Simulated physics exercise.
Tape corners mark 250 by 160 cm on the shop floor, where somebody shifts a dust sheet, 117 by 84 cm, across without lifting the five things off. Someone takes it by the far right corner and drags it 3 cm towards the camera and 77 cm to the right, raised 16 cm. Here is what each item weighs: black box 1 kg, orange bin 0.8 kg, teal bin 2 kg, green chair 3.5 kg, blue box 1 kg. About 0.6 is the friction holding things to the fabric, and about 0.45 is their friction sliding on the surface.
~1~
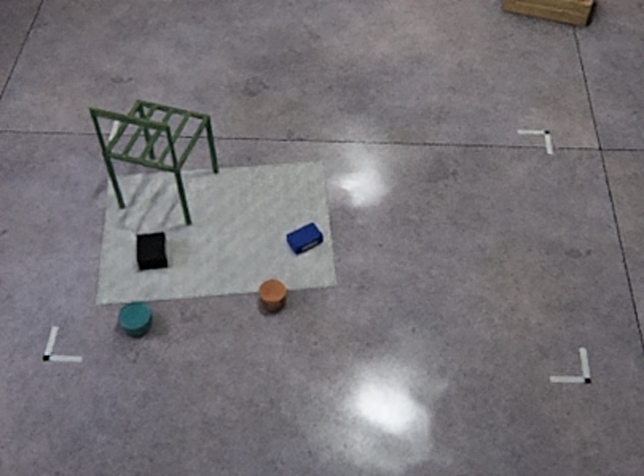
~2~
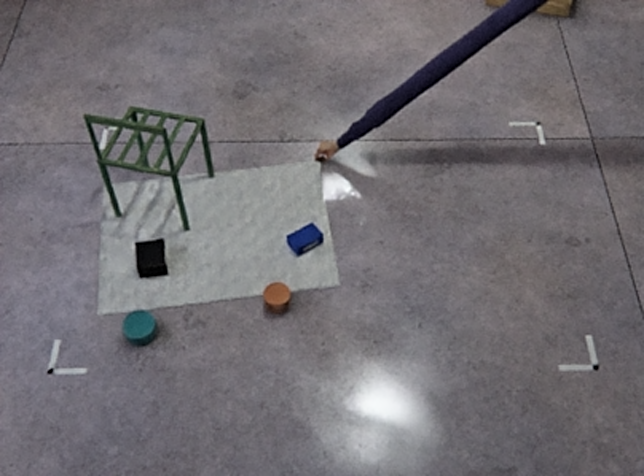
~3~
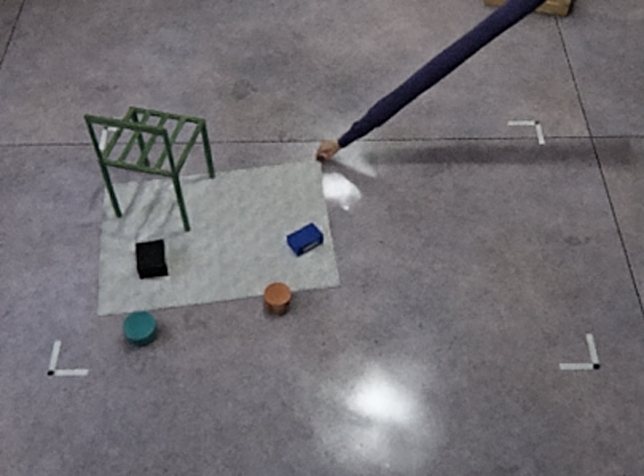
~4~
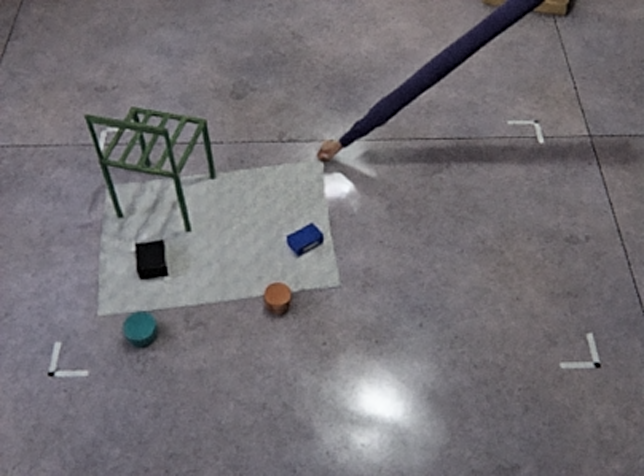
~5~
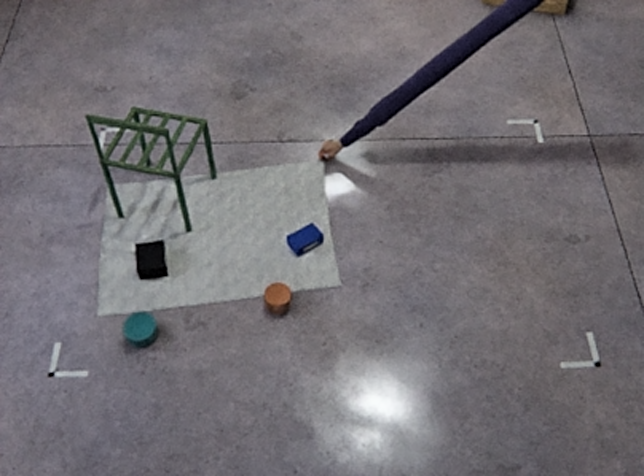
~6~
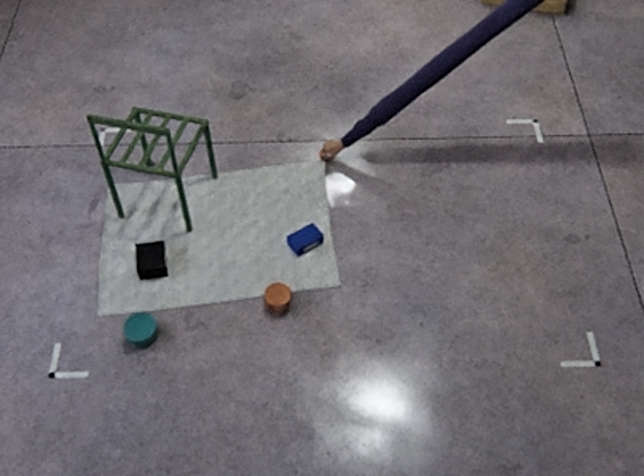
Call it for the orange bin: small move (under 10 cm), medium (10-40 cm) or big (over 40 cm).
Small.
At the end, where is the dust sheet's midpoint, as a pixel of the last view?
I'd say it sits around (341, 199) in the last picture.
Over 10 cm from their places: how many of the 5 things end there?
The answer is 3 of them.
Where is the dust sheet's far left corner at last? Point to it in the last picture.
(257, 137), roughly.
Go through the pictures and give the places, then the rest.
In the first frame, orange bin (273, 290); dust sheet corners (96, 305) (322, 161) (337, 286).
In the second frame, dust sheet corners (98, 315) (340, 286); grip (319, 161).
In the third frame, dust sheet corners (98, 316) (341, 286); grip (320, 161).
In the fourth frame, dust sheet corners (98, 316) (341, 286); grip (322, 160).
In the fifth frame, dust sheet corners (98, 316) (341, 286); grip (323, 160).
In the sixth frame, orange bin (278, 294); dust sheet corners (98, 316) (341, 286); grip (324, 160).
Next, middle of the dust sheet at (248, 223); green chair 18 cm off its start, black box 17 cm off its start, blue box 9 cm off its start.
Then, middle of the dust sheet at (286, 216); black box 37 cm off its start, green chair 30 cm off its start, blue box 21 cm off its start.
After that, middle of the dust sheet at (318, 200); black box 54 cm off its start at (248, 212), green chair 39 cm off its start at (225, 121), blue box 38 cm off its start at (374, 211).
Later, middle of the dust sheet at (340, 197); black box 65 cm off its start, blue box 49 cm off its start, green chair 43 cm off its start.
At the end, middle of the dust sheet at (341, 199); orange bin 0 cm off its start at (278, 294), black box 65 cm off its start at (272, 210), blue box 49 cm off its start at (392, 205), green chair 43 cm off its start at (232, 118).
